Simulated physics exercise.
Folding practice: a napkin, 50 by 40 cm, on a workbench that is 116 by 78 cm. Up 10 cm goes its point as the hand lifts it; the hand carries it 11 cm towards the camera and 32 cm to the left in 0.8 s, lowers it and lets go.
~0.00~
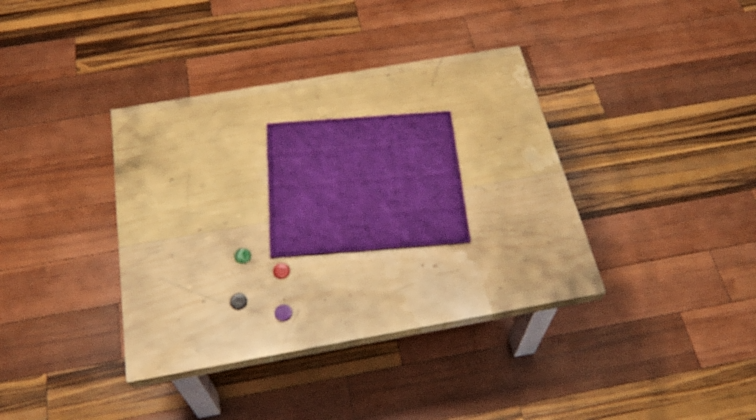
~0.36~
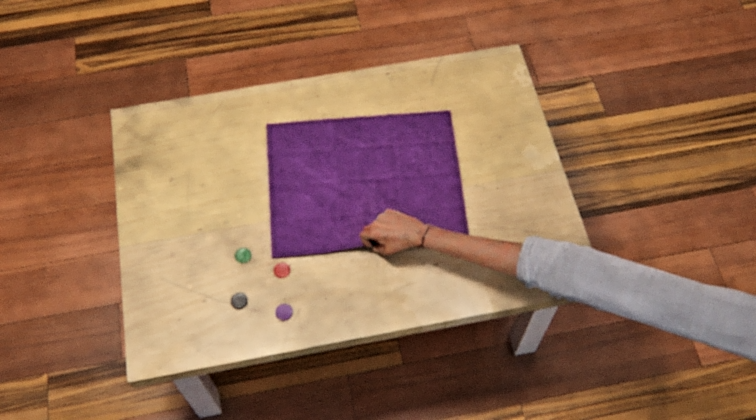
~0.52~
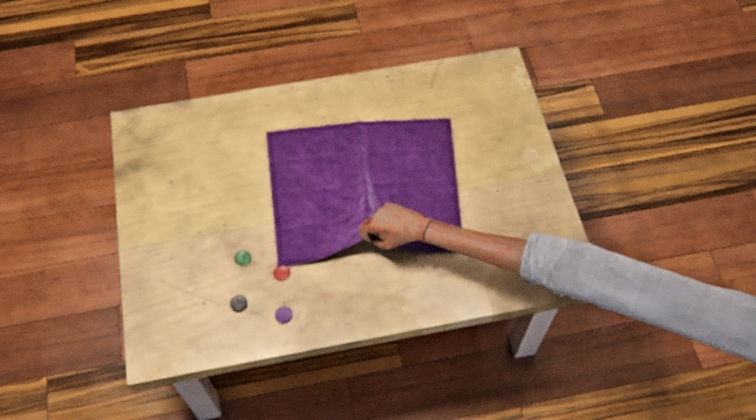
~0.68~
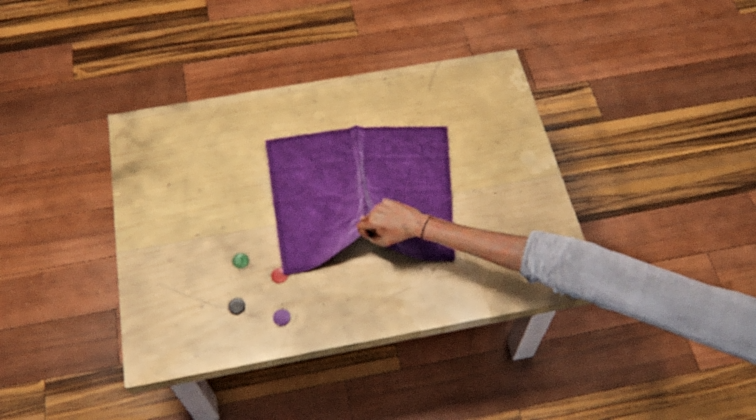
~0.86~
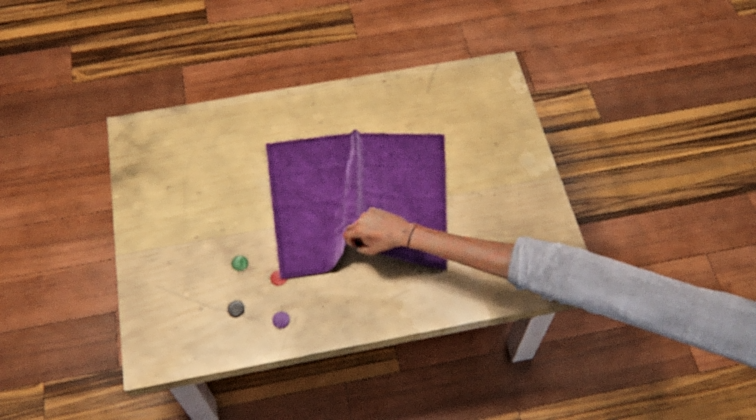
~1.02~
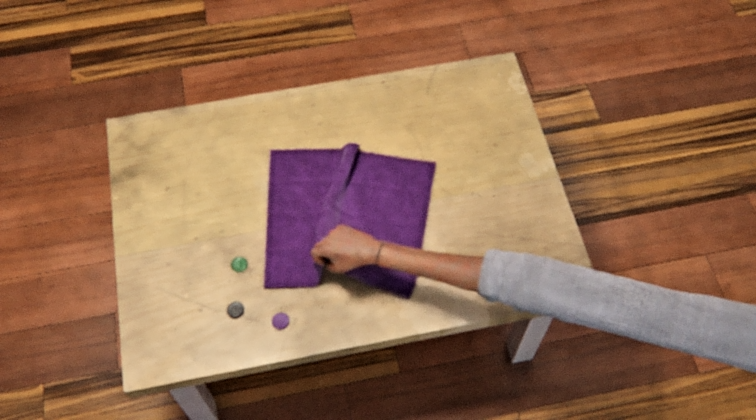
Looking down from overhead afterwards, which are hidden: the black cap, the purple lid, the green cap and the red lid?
The black cap gets covered, the purple lid ends under the cloth, the green cap ends under the cloth, the red lid vanishes under it.
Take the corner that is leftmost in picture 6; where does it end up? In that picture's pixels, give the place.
Near pixel (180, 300).
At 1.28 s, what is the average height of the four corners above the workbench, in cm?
0 cm.
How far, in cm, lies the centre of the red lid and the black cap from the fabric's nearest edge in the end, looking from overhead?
The first sits about 17 cm from the nearest hem, the second about 5 cm.
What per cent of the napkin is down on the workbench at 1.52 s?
Share in contact: About 70 per cent.
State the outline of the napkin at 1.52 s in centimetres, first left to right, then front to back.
Outline at given time: Width approx. 54 cm, depth approx. 50 cm.
After 1.3 s, 65 % of it is down, spanning 53 by 53 cm, above green cap, red lid.
After 1.5 s, 70 % of it is down, spanning 55 by 51 cm, above green cap, red lid, black cap, purple lid.
After 1.8 s, 75 % of it is down, spanning 55 by 51 cm, above green cap, red lid, black cap, purple lid.
After 2.0 s, 75 % of it is down, spanning 54 by 51 cm, above green cap, red lid, black cap, purple lid.
After 3.0 s, 75 % of it is down, spanning 54 by 52 cm, above green cap, red lid, black cap, purple lid.
